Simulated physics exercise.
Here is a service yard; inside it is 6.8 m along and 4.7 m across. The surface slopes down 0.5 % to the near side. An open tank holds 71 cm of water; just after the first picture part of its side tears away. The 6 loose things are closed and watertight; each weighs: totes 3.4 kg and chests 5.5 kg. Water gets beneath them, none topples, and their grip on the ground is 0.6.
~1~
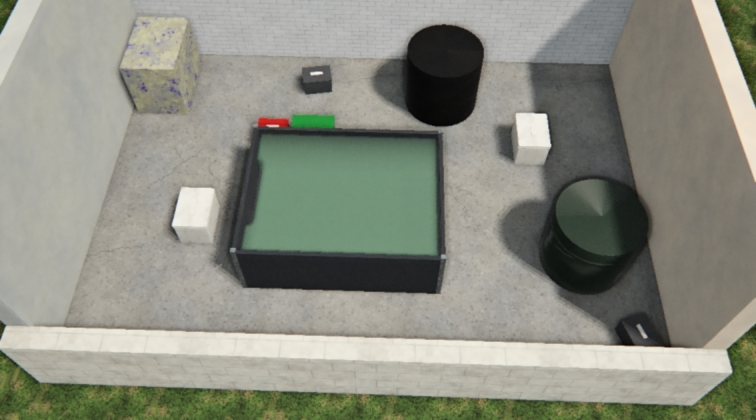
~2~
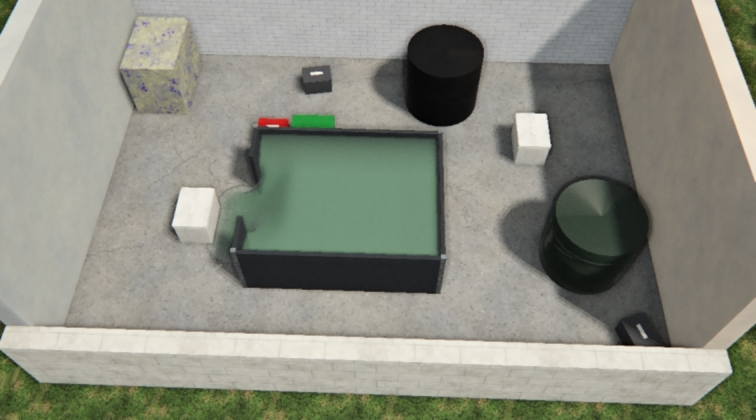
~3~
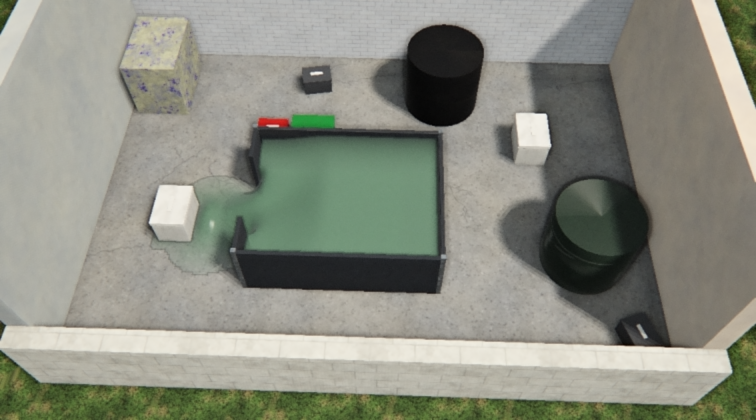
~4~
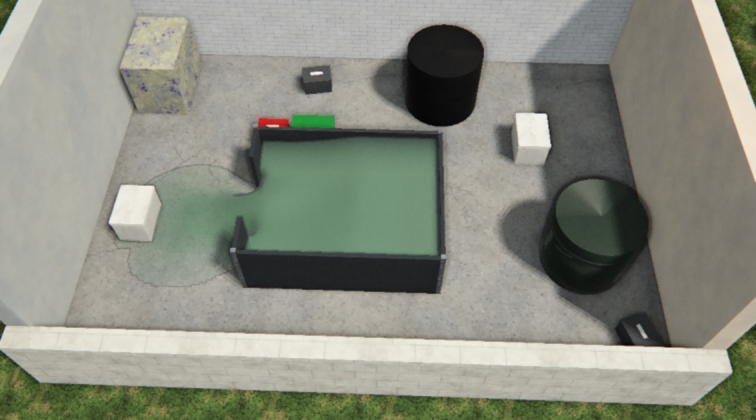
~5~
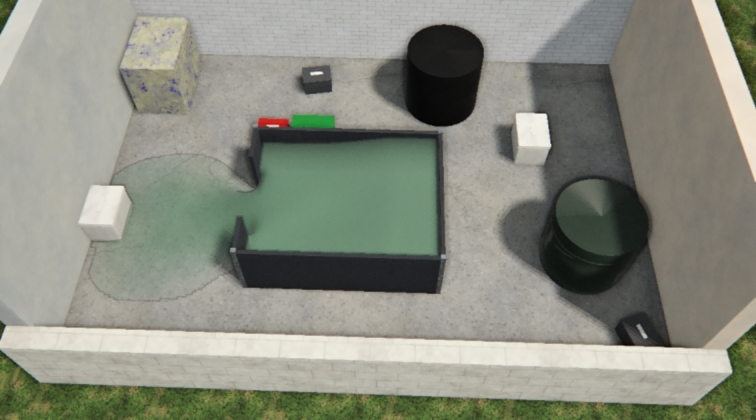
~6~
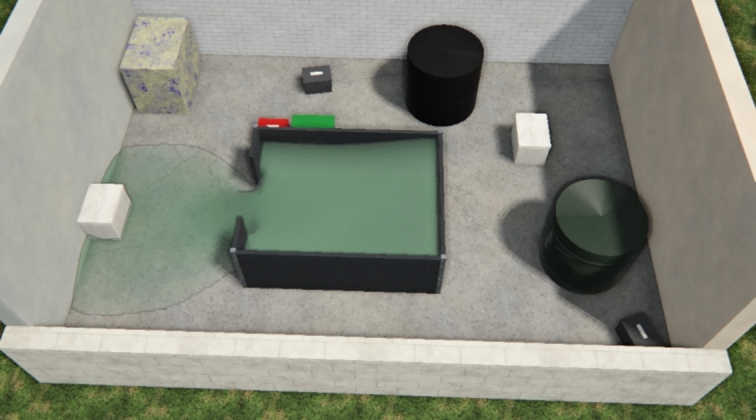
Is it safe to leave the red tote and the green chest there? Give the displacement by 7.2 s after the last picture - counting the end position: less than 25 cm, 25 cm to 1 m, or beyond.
Red tote ends far away, green chest travels far.
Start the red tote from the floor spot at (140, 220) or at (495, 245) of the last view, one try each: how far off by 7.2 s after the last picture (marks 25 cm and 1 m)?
In that order: It is nudged along; it barely shifts.
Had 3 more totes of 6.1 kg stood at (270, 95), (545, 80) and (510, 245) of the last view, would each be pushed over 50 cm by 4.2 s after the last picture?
In that order: Past it, short of it, short of it.
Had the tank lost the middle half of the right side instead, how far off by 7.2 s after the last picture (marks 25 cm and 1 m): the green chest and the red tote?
Then the green chest holds its place, the red tote slides a little.
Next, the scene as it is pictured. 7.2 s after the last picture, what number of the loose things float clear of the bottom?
At that moment 6.
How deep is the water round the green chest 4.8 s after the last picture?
About 3 cm.
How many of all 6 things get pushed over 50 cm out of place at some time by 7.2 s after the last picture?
6 of them.
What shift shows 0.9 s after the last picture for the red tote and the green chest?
About 0 and 0 cm.
Then, 0.9 s after the last picture the red tote is near (272, 127), 0.0 m from its start, aground; the green chest is near (312, 126), 0.0 m from its start, aground; 1 afloat.
Then, 2.8 s after the last picture the red tote is near (333, 118), 0.8 m from its start, afloat; the green chest is near (372, 123), 0.8 m from its start, afloat; 3 afloat.
Then, 4.8 s after the last picture the red tote is near (392, 104), 1.6 m from its start, afloat; the green chest is near (536, 125), 2.9 m from its start, afloat; 4 afloat.
Then, 7.2 s after the last picture the red tote is near (554, 145), 3.7 m from its start, afloat; the green chest is near (592, 134), 3.6 m from its start, afloat; 6 afloat.
